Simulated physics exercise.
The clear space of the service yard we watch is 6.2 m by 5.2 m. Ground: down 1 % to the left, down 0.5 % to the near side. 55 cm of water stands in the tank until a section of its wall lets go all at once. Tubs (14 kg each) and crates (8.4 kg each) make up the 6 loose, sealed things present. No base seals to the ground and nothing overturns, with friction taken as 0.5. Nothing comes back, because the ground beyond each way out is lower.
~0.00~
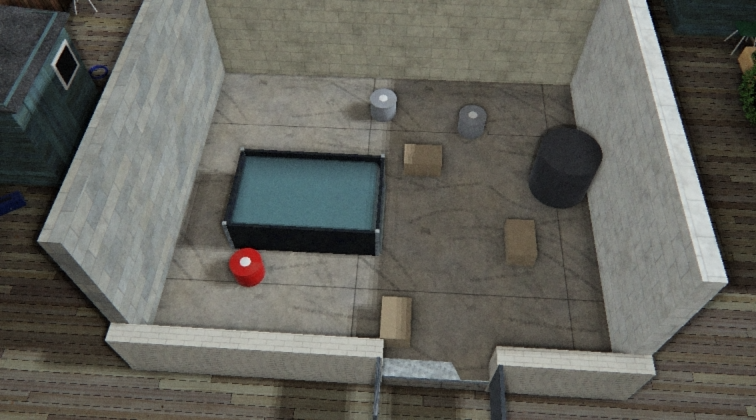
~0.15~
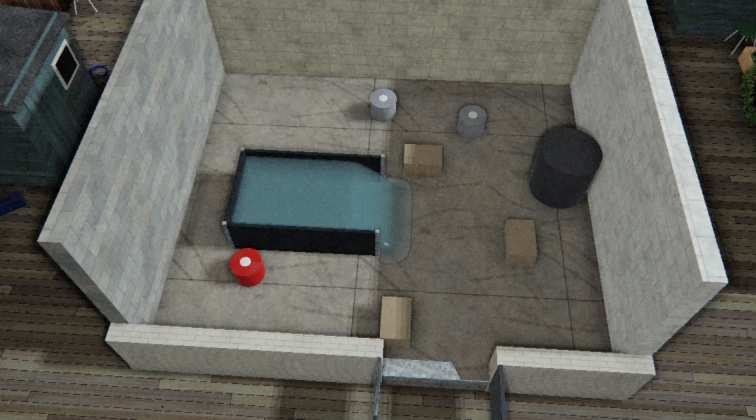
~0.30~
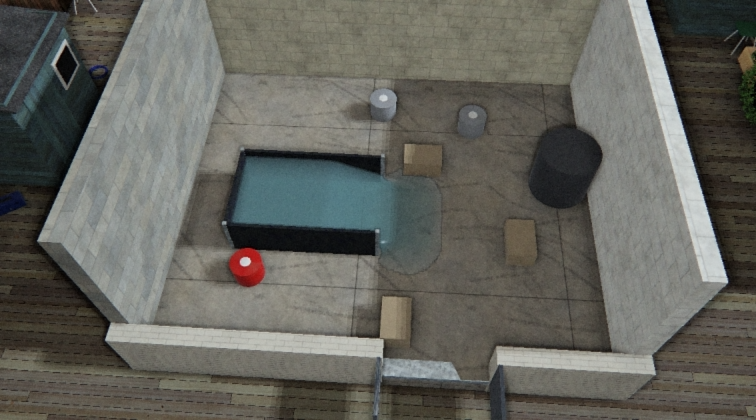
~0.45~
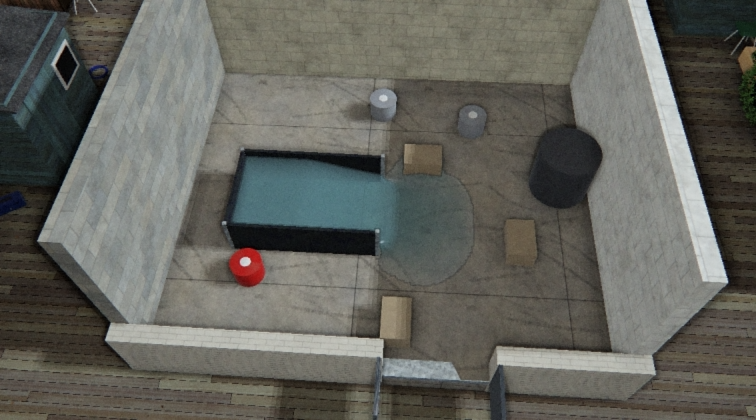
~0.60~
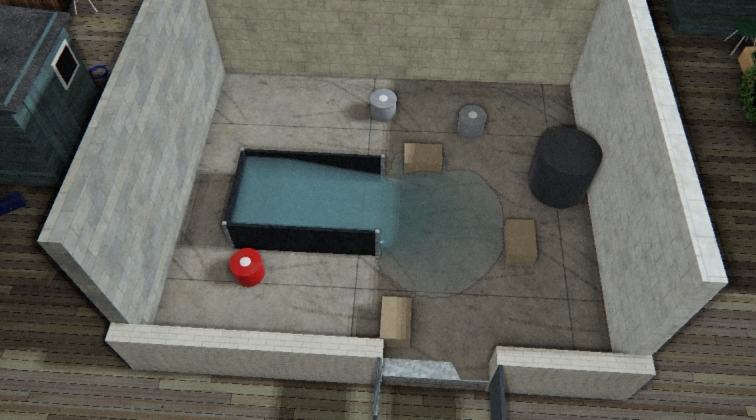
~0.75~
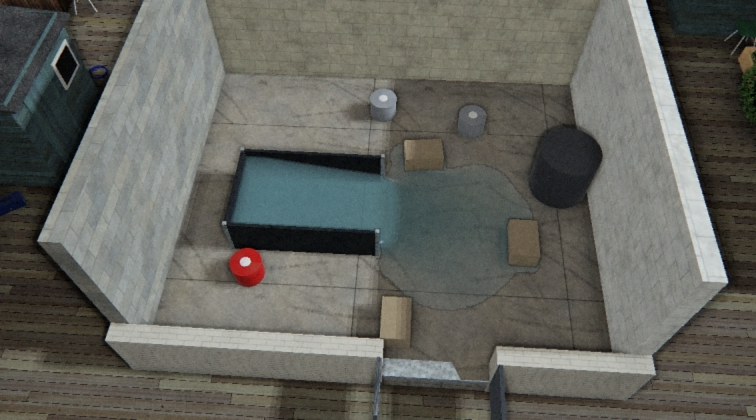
A walled yard with a cracked, pale floor, open at a gap in the low near wall, is seen from high above by a still camera. A dark-sided tank of blue-green water stands left of centre, with a red tub before it, two grey tubs behind, three tan crates and a large dark cylinder rightward. The tank's right side opens, water spreads rightward across the floor, and the right-hand crate shifts slightly.
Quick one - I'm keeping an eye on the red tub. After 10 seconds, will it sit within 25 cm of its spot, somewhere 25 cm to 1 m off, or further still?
I'd say it lands 25 cm to 1 m off.
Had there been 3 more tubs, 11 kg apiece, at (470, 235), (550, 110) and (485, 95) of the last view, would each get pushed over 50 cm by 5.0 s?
Listed order gives above the limit, above the limit, above the limit.
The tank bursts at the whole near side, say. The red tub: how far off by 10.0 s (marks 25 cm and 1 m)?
From there, the red tub gets swept far.
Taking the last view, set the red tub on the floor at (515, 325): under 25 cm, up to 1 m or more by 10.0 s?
Put there, it wanders off a long way.
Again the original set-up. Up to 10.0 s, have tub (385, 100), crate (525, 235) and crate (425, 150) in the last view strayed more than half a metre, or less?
Item by item, they came out below the mark, above the mark and above the mark.
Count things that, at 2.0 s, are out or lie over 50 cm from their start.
It comes to 2.
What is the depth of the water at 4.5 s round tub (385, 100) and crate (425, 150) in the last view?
I'd put it at 2 cm and 2 cm respectively.
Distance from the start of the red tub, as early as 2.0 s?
0 cm or so by then.
After 2.0 s the red tub is near (246, 262), 0.0 m from its start, aground; 0 of 6 are out; 1 afloat.
After 4.5 s the red tub is near (246, 262), 0.0 m from its start, aground; 0 of 6 are out; 1 afloat.
After 7.0 s the red tub is near (210, 264), 0.5 m from its start, aground; 0 of 6 are out; 3 afloat.
After 10.0 s the red tub is near (210, 260), 0.5 m from its start, aground; 0 of 6 are out; 2 afloat.
